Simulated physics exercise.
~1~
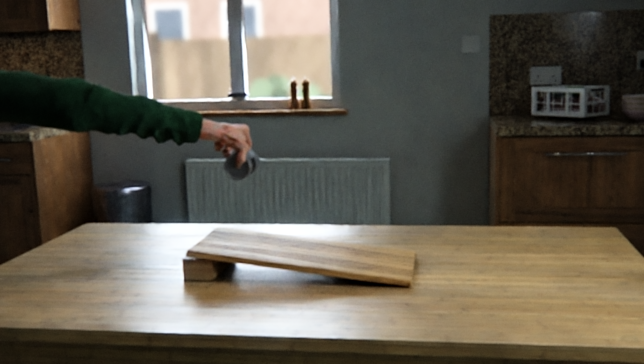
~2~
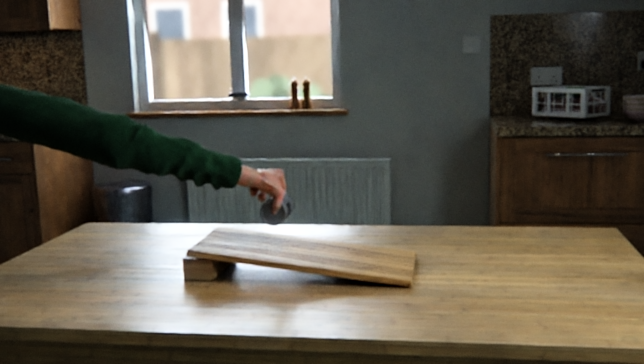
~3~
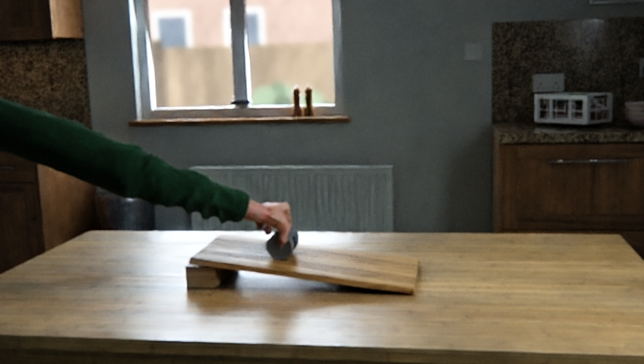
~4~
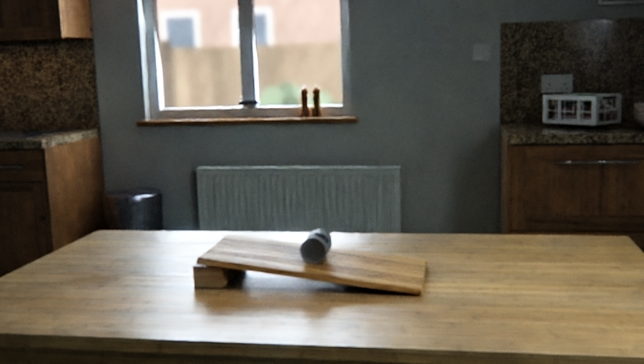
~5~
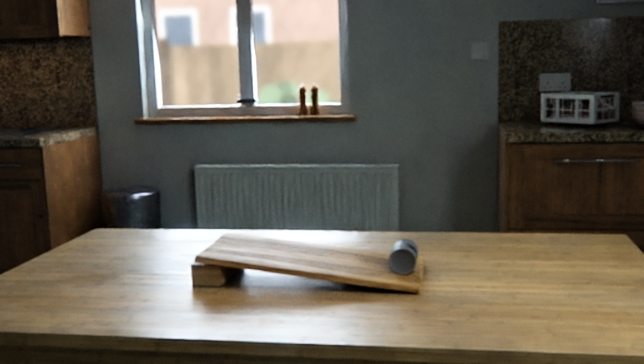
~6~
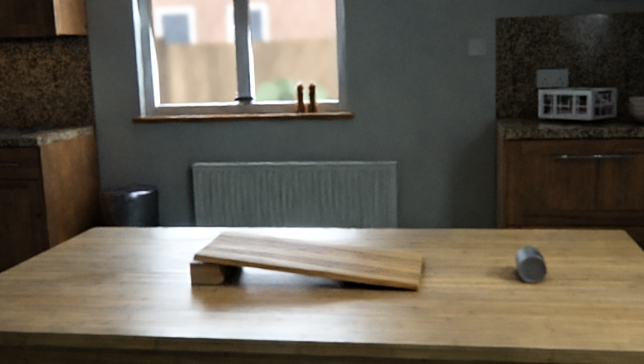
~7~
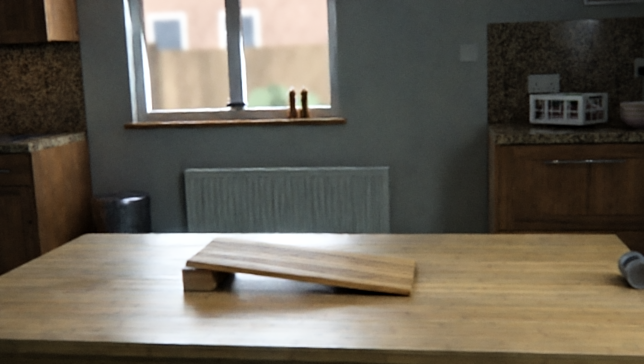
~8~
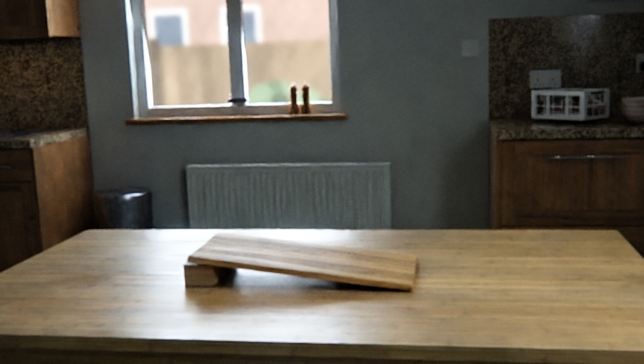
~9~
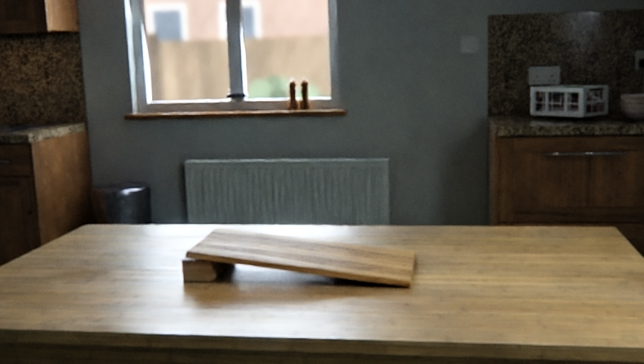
On a kitchen table, a hand releases a grey jar that rolls down a board and out of view.
